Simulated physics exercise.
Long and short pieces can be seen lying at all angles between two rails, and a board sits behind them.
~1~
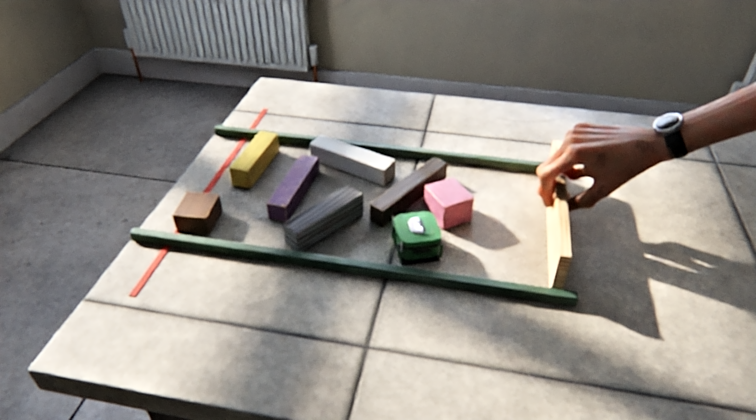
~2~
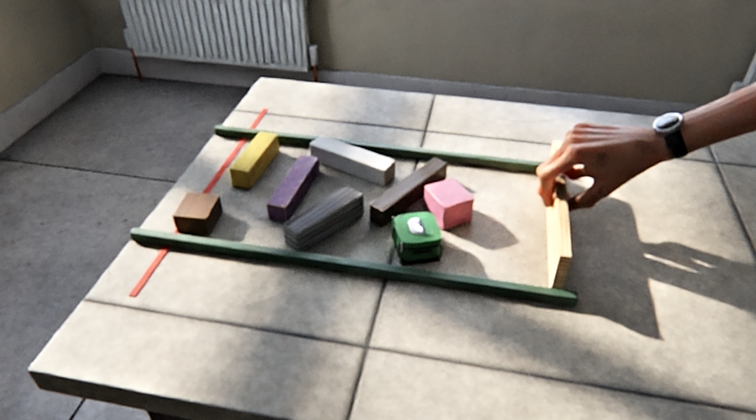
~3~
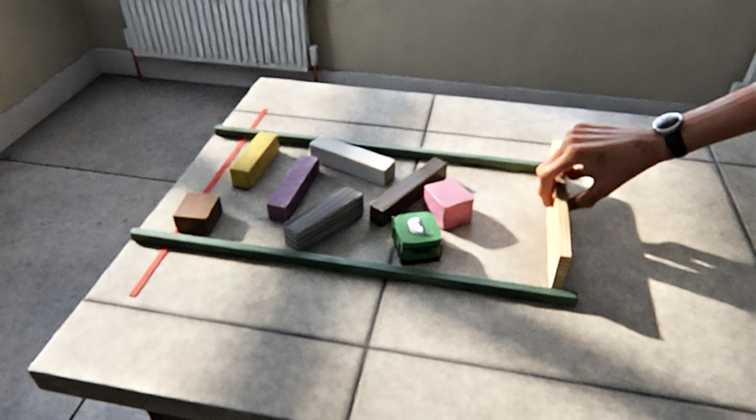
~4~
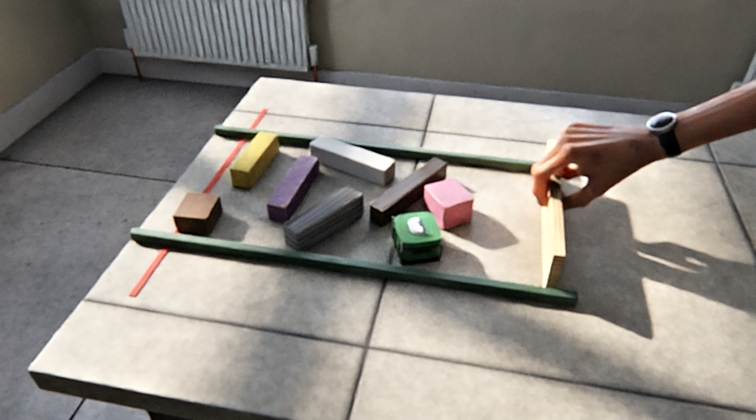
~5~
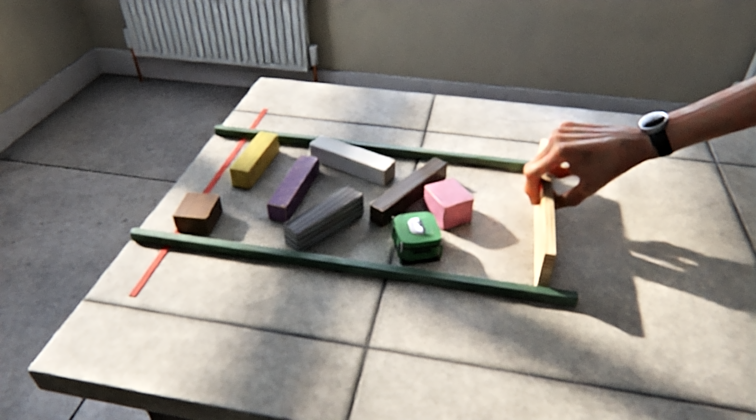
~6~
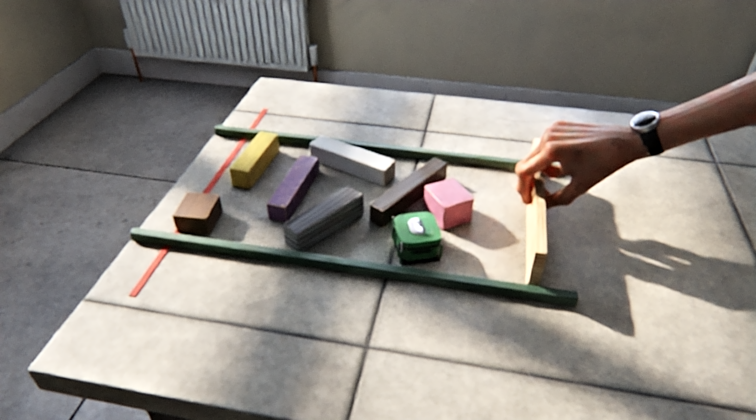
The clip opens on coloured blocks and bars lying at various angles between two green rails on a table, with a hand holding an upright board at the right. After staying nearly still, the hand slides the board slightly left toward the pieces, which remain in place.
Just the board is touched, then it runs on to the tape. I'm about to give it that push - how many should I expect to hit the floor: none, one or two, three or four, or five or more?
Expect five or more.
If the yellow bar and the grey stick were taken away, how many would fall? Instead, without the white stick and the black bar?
3 in the first case and 4 in the second.
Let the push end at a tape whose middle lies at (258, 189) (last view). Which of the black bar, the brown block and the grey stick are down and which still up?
Black bar: Stays in place; brown block: Stays in place; grey stick: Stays in place.
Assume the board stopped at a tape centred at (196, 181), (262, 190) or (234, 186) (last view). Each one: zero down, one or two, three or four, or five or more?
Counts for the three tries are five or more, either one or two and 3 or 4.
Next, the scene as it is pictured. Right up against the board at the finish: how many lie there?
Counting them up gives 3.
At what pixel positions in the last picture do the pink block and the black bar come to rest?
Final positions: Near (196, 170); near (198, 152).
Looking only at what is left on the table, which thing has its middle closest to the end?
That would be the black bar.
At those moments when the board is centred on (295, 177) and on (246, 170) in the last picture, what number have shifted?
I get 8 at the one place and 8 at the other.
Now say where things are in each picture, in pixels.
The first frame shows brown block (198, 213); yellow bar (256, 159); purple bar (295, 186); board (557, 209); tape (212, 183).
The second frame shows yellow bar (256, 159); board (557, 209).
The third frame shows purple bar (295, 187); green case (417, 238).
The fourth frame shows brown block (198, 213); white stick (352, 160).
The fifth frame shows yellow bar (256, 159); pink block (448, 203).
The sixth frame shows brown block (198, 213); yellow bar (256, 159); purple bar (295, 187); board (536, 207); tape (212, 183).
Early on, none off yet; brown block at rest near (198, 213); yellow bar at rest near (256, 159); purple bar moving near (290, 186).
Finally, the number that fall off is five or more; lost, white stick, grey stick, purple bar, yellow bar and brown block.
